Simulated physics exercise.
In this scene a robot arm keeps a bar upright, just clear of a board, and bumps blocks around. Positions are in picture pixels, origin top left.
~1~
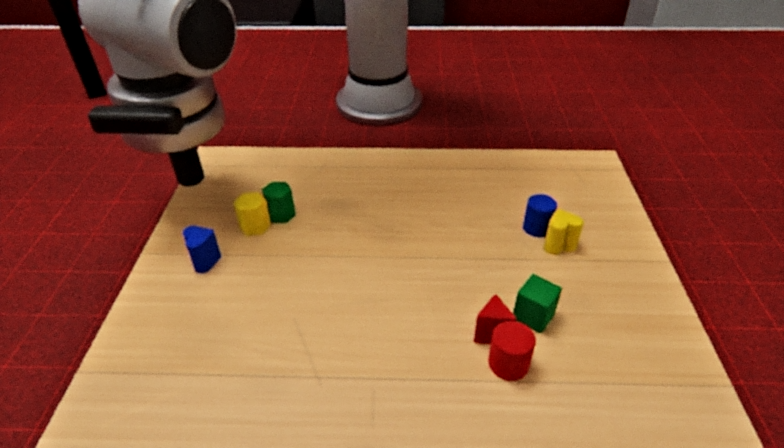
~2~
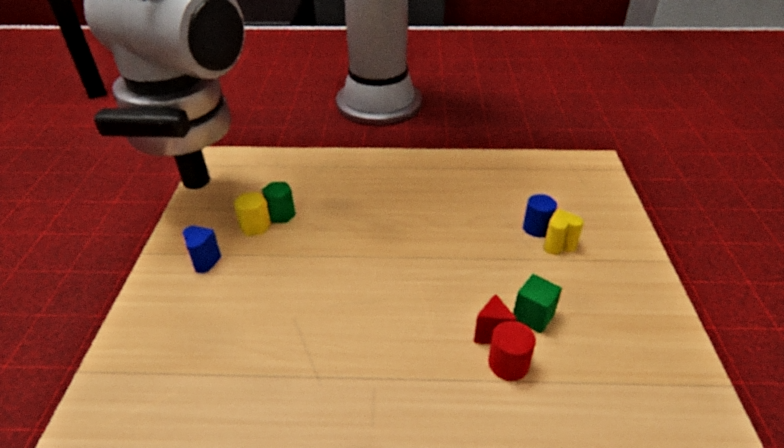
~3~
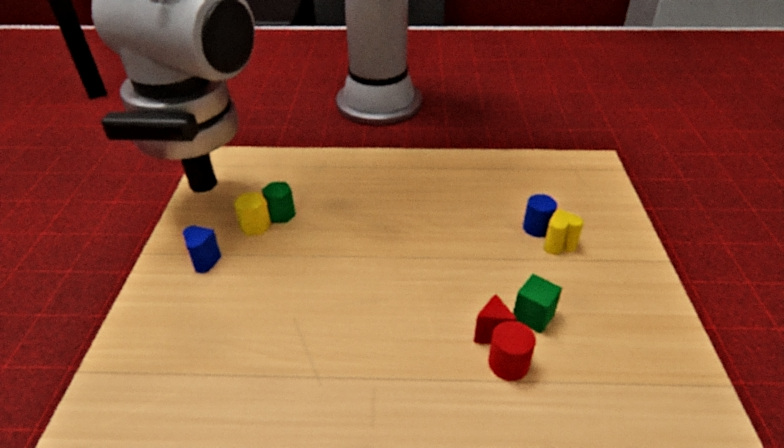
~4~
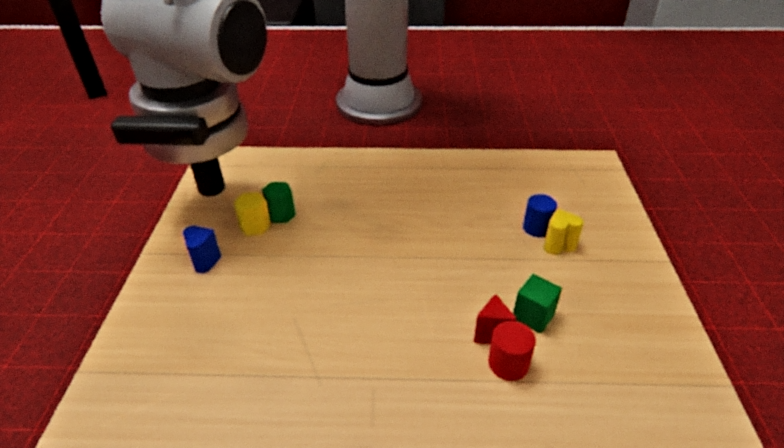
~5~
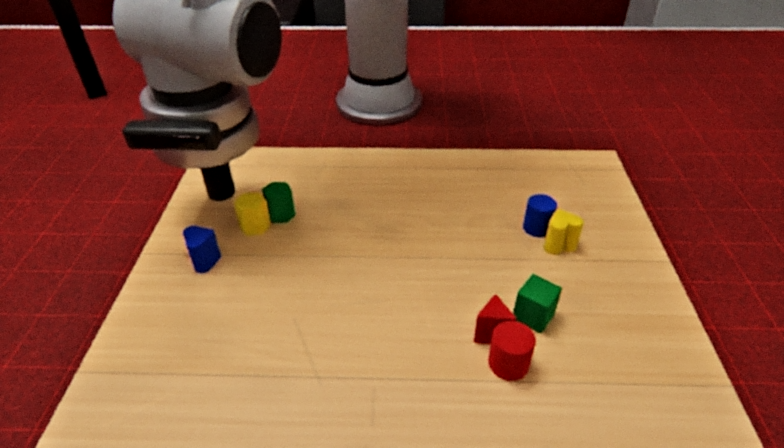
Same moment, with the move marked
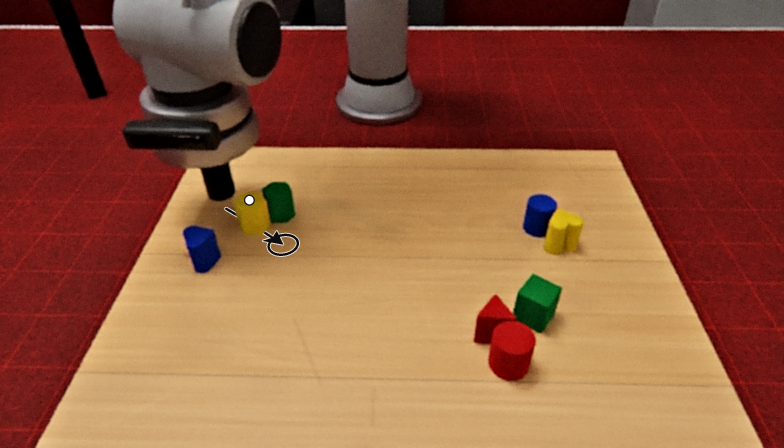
Robot arm with a black bar easing slightly right above a wooden board, while the coloured blocks on it stay still.
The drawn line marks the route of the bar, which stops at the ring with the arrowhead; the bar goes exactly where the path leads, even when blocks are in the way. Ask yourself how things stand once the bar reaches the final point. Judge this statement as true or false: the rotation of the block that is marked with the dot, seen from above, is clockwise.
True - the claim holds.
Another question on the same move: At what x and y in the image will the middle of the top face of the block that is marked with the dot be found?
I think it will end close to (292, 234).
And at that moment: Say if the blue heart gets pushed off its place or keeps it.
The block in question stays where it was by the end.
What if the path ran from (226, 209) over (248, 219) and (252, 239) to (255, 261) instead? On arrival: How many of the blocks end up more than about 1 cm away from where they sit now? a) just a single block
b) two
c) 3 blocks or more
a - just a single block.
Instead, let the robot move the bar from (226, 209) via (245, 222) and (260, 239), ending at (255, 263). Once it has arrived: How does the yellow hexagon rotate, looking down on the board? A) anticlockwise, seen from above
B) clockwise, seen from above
Choice A: Anticlockwise, seen from above.
Drawn move, in a line from (226, 209) to (283, 245); the dot is on the yellow hexagon.
What follows on the original path. One third of the way, bar at (241, 204); yellow hexagon at (257, 206).
Two thirds of the way, bar at (260, 216); yellow hexagon at (274, 220), turned 20° clockwise.
At the end, bar at (280, 229); blue heart still; yellow hexagon at (292, 234), turned 35° clockwise; green hexagon still.
